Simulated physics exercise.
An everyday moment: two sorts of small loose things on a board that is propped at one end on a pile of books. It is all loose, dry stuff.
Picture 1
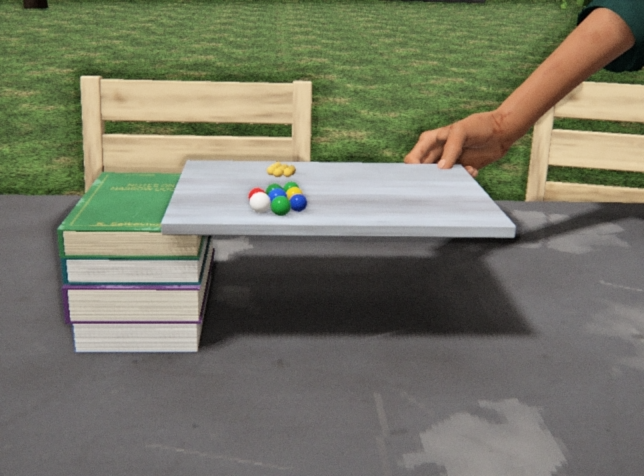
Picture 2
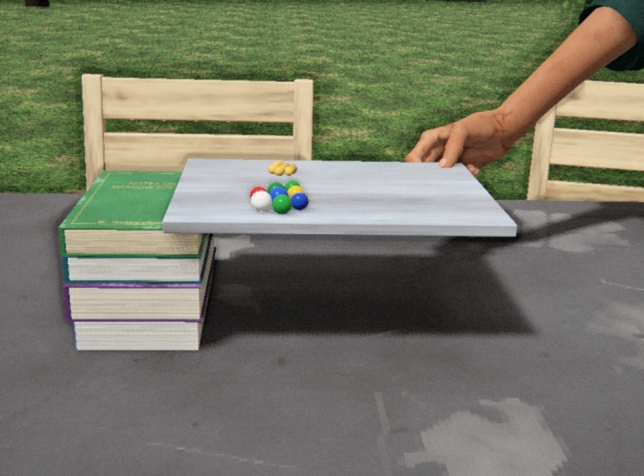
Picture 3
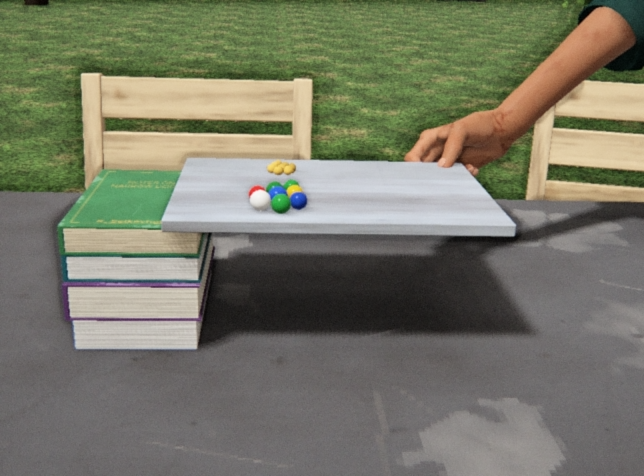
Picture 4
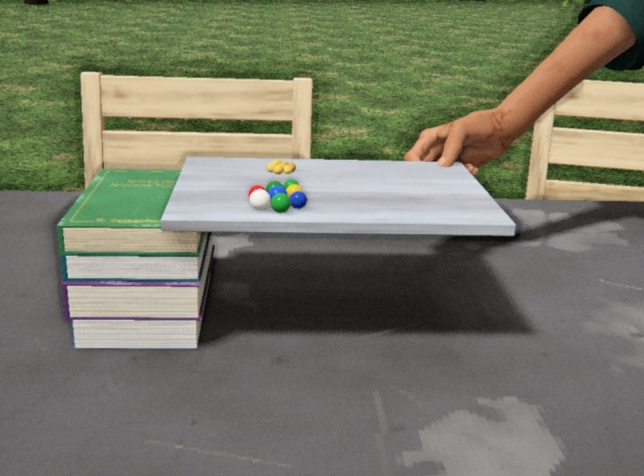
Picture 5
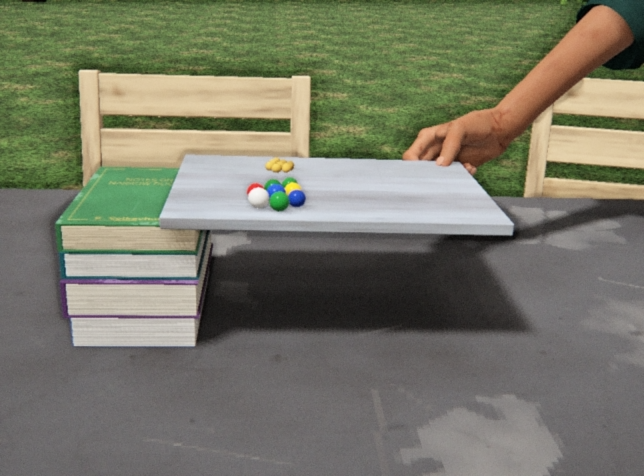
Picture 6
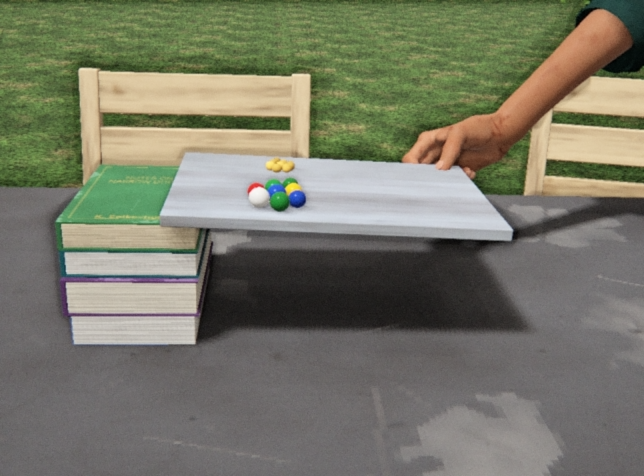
A hand held up the right end of a pale board resting on stacked books, then lowered that end very slightly, while the colourful balls and small yellow pieces on top stayed where they were.
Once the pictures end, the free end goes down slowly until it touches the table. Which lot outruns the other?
The near lot goes farther.
Then, 0.40 s after the last picture, board sloping at 12°; near lot all still on the board; far lot all still on the board.
Then, 0.84 s after the last picture, board sloping at 24°; near lot mostly less than half a board's length out; far lot all still on the board.
Then, 1.35 s after the last picture, board resting at 26°; near lot mostly one to two board lengths out; far lot mostly up to a board's length out.
By the end, board resting at 26°; near lot mostly more than two board lengths out, most gone off the table; far lot mostly up to a board's length out; the near lot has gone farther.
